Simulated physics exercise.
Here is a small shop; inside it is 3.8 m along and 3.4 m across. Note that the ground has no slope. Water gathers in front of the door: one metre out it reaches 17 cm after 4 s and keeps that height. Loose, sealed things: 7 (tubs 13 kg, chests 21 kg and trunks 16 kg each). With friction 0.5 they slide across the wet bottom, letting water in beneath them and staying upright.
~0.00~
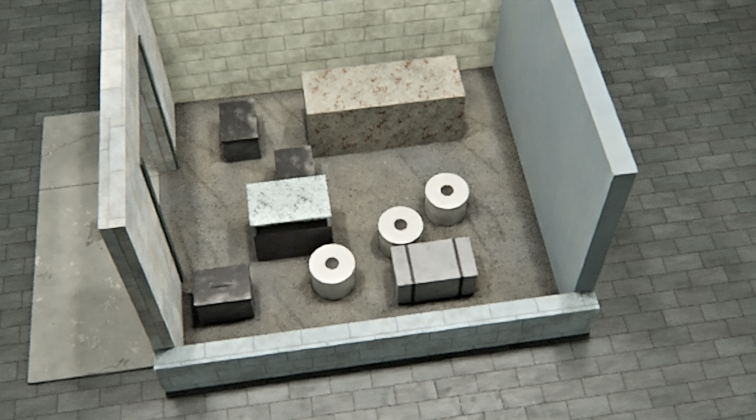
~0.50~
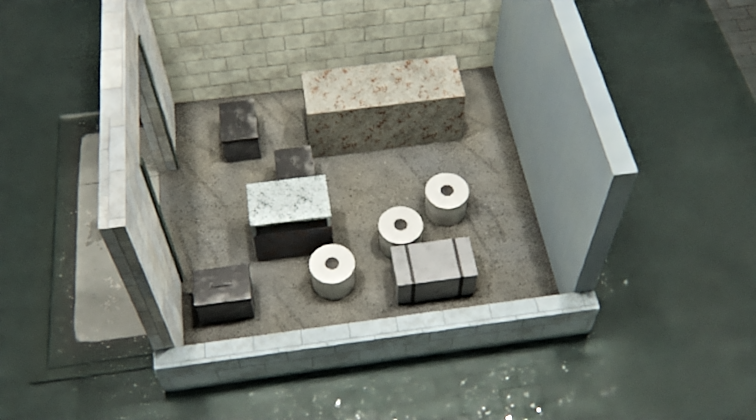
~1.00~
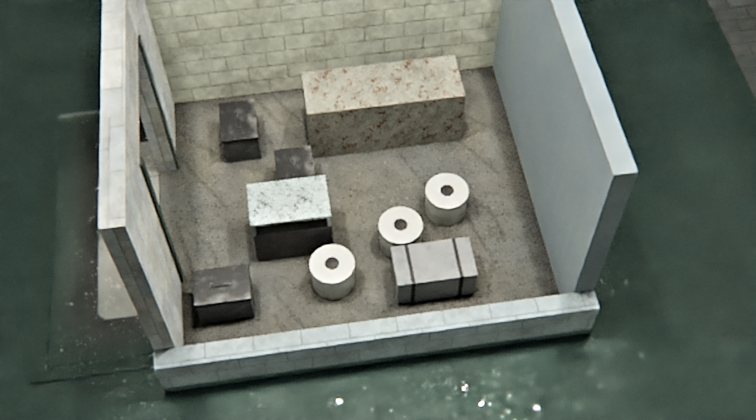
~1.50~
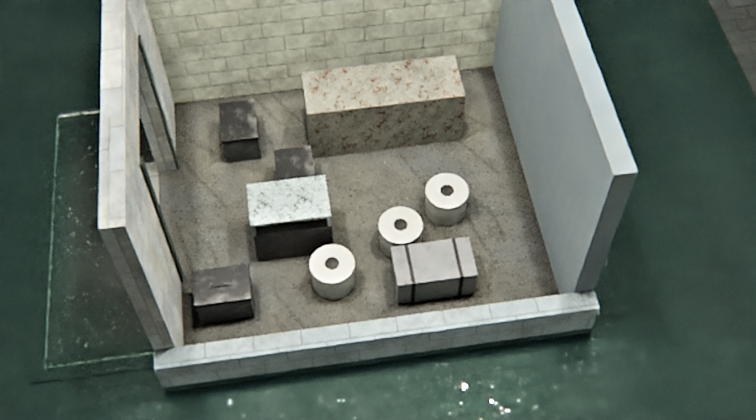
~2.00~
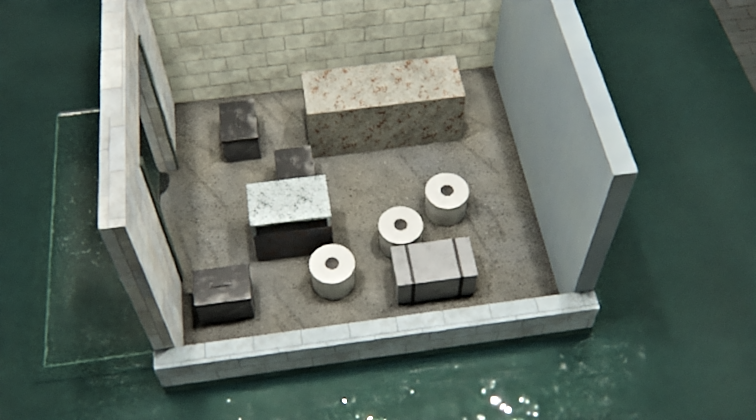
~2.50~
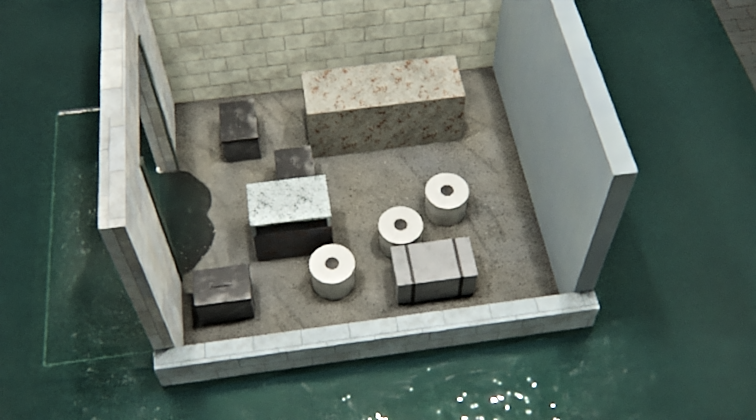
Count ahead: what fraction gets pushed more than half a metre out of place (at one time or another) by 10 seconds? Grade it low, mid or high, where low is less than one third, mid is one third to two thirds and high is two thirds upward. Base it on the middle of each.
Grade: Low.
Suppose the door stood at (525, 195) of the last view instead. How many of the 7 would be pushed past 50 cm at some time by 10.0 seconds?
So the tally would be 5.
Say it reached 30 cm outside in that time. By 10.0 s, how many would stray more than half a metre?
The count would be 6.
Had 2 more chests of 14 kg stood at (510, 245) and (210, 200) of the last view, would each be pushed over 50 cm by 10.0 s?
Well, the first one stays under the mark, and the second tops the mark.
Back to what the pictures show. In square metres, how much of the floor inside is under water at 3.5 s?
I'd estimate close to 1.5 m2.
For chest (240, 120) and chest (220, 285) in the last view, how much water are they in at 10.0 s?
Depths: Near 9 cm, then near 11 cm.
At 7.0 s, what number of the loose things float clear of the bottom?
I get 0.
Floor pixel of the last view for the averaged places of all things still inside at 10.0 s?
Mean floor pixel: About (377, 241).
After 3.5 s 0 of 7 are over 50 cm from their spots; 0 afloat.
After 4.5 s 0 of 7 are over 50 cm from their spots; 0 afloat.
After 7.0 s 1 of 7 are over 50 cm from their spots; 0 afloat.
After 10.0 s 1 of 7 are over 50 cm from their spots, and 1 have been at some point; 3 afloat.
